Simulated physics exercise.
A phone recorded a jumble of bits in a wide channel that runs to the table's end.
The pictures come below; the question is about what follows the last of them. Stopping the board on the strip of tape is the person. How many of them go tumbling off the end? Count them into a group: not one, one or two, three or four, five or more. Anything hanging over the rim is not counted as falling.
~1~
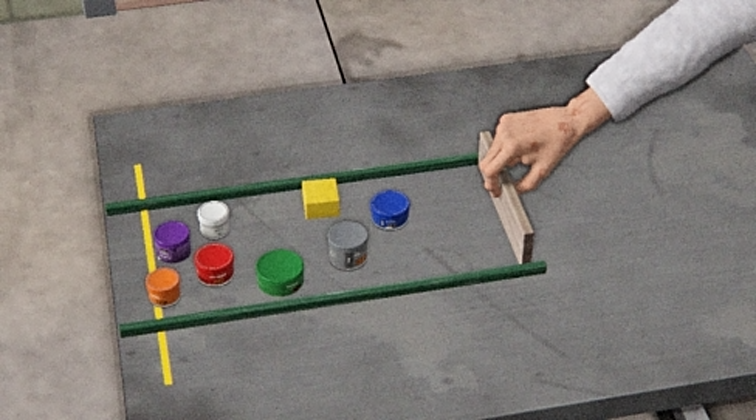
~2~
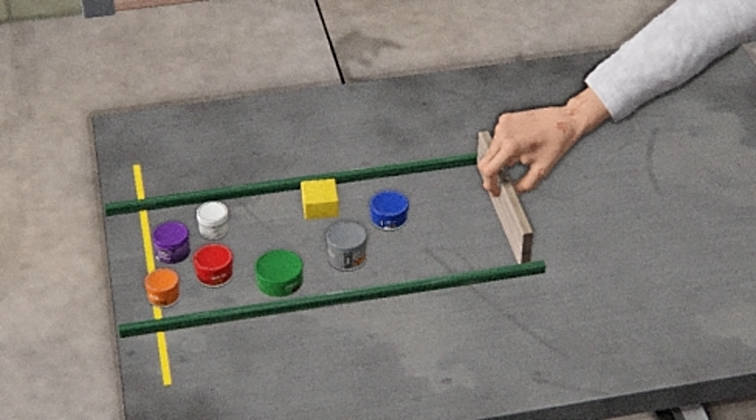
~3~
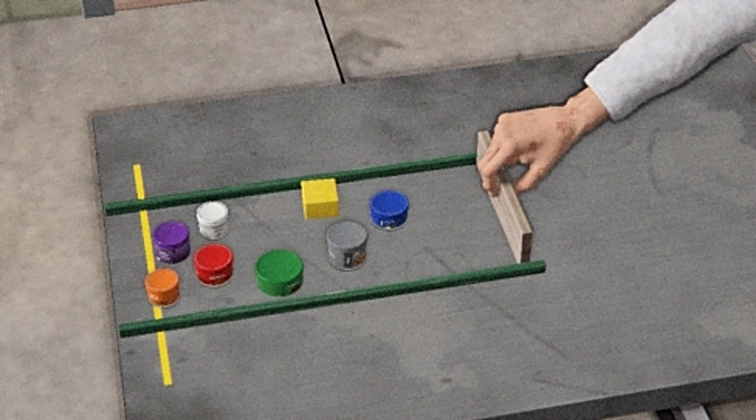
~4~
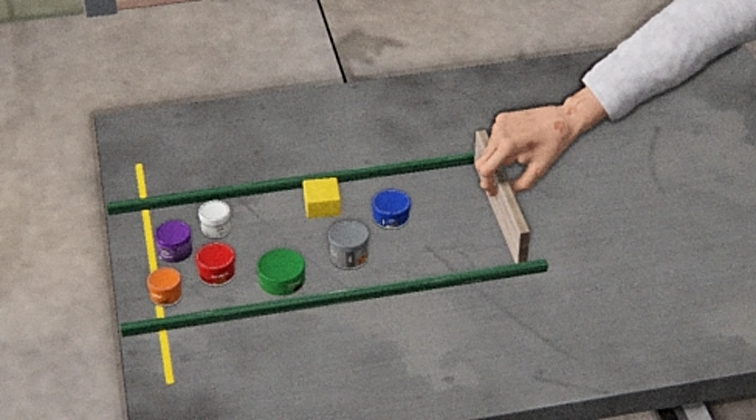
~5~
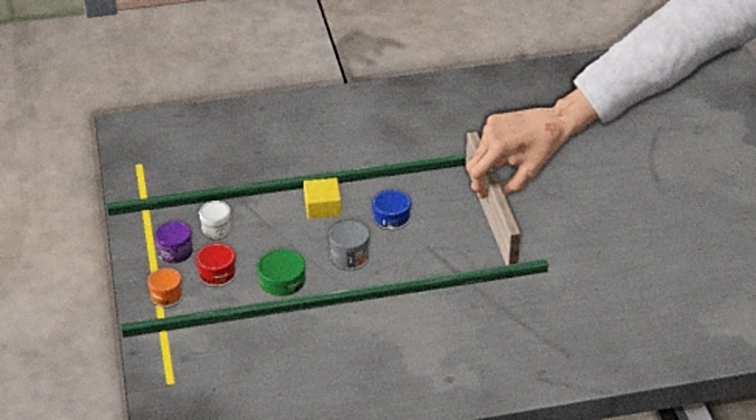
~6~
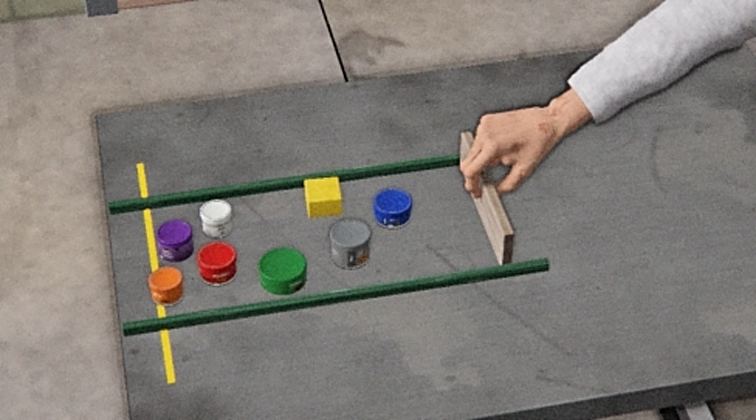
Group: Three or four.
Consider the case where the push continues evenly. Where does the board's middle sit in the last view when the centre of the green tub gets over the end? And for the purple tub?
Roughly at (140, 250) and roughly at (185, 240).
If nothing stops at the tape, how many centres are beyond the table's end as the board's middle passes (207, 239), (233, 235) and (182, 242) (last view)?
0; 0; 1.
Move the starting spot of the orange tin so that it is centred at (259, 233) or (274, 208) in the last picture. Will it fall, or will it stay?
The orange tin goes down at the first spot and goes down at the second.
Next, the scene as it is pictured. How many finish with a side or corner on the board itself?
Count: 4.
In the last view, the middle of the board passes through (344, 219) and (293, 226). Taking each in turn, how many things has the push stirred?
At that stage 3; at the next, 4.
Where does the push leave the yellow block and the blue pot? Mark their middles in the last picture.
In the last picture the yellow block sits around (131, 220) and the blue pot around (132, 245).
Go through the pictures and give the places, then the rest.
The first frame shows orange tin (164, 288); purple tub (173, 242); red tin (215, 266); board (505, 197); tape (152, 266).
The second frame shows purple tub (172, 243); green tub (279, 273).
The third frame shows red tin (214, 266); blue pot (389, 211).
The fourth frame shows orange tin (165, 287); grey pot (349, 245).
The fifth frame shows purple tub (175, 243); board (492, 198).
The sixth frame shows orange tin (167, 287); purple tub (176, 242); red tin (218, 264); board (486, 198); tape (155, 264).
Soon after, none off yet; orange tin at rest near (167, 287); purple tub at rest near (176, 242); red tin at rest near (218, 264).
After that, none off yet; orange tin at rest near (167, 287); purple tub at rest near (176, 242); red tin moving near (210, 262).
In the end, the number that fall off is three or four; gone, white pot, red tin, purple tub and orange tin.
